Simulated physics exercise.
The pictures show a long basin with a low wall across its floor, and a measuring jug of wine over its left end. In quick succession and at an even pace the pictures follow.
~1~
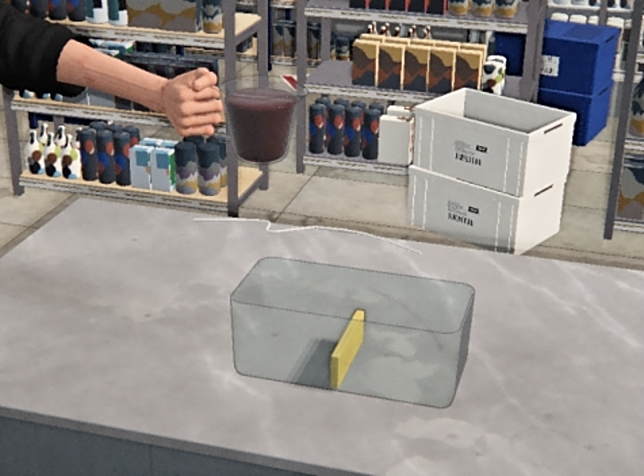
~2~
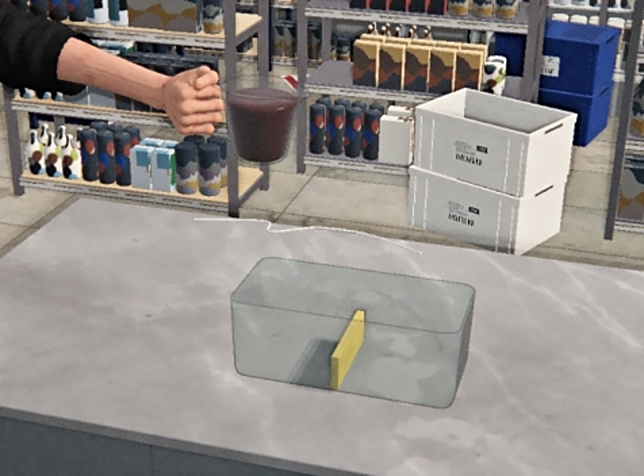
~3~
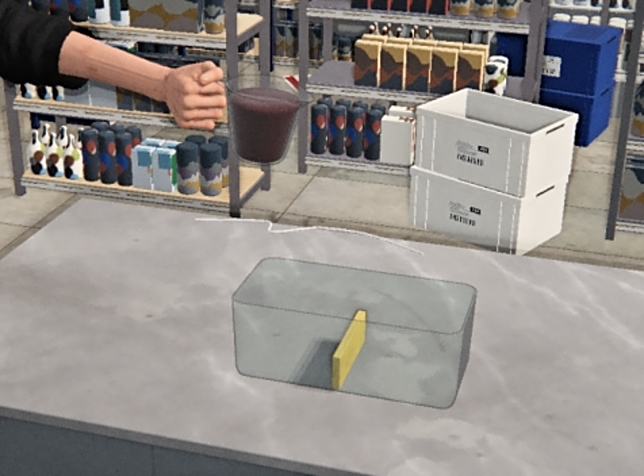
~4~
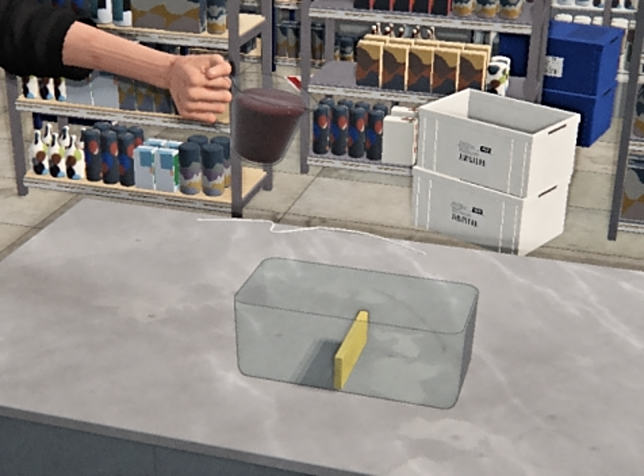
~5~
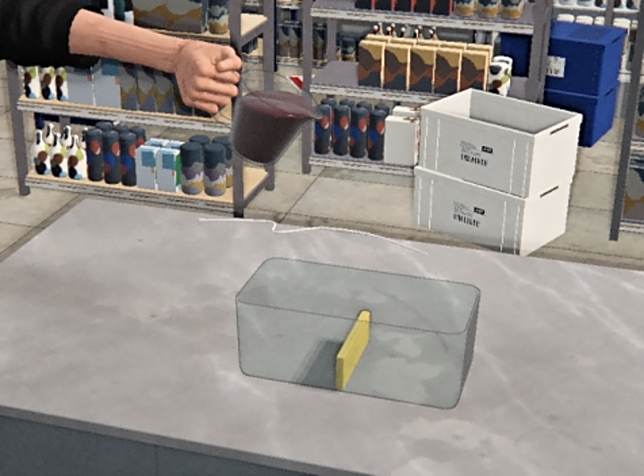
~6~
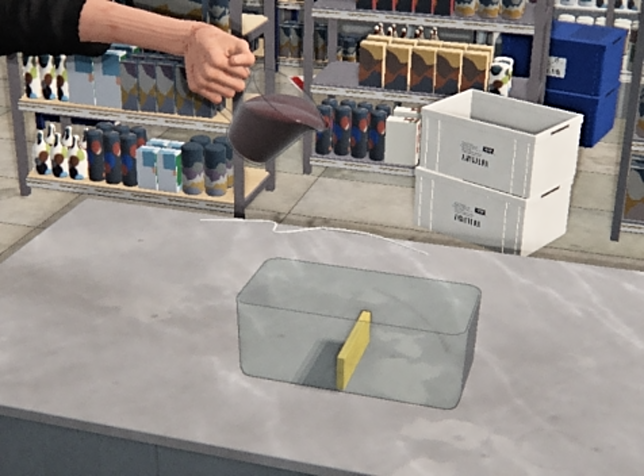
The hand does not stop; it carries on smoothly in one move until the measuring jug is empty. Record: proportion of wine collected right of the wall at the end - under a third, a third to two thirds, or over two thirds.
The share right of the wall is a middling part, a third to two thirds.
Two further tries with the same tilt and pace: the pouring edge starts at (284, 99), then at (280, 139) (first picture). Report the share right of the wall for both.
You'd get 15 percent from the first and 5 percent from the second.
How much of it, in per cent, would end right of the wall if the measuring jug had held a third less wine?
I'd say roughly 20 percent.
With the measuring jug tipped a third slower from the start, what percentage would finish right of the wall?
Roughly 65 in a hundred.
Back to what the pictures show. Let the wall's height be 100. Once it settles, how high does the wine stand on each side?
Near 20 on the left, 20 on the right.
A moment on, the measuring jug is tipped right over and 32 per cent is still to pour, 0 is left of the wall and 15 right of it.
Next, the measuring jug is tipped right over and 1 per cent is still to pour, 35 is left of the wall and 46 right of it.
Then the measuring jug is tipped right over and 0 per cent is still to pour, 48 is left of the wall and 46 right of it.
Later the measuring jug is tipped right over and 0 per cent is still to pour, 48 is left of the wall and 47 right of it.
At rest 48 per cent lies left of the wall, 47 right of it and 5 outside.
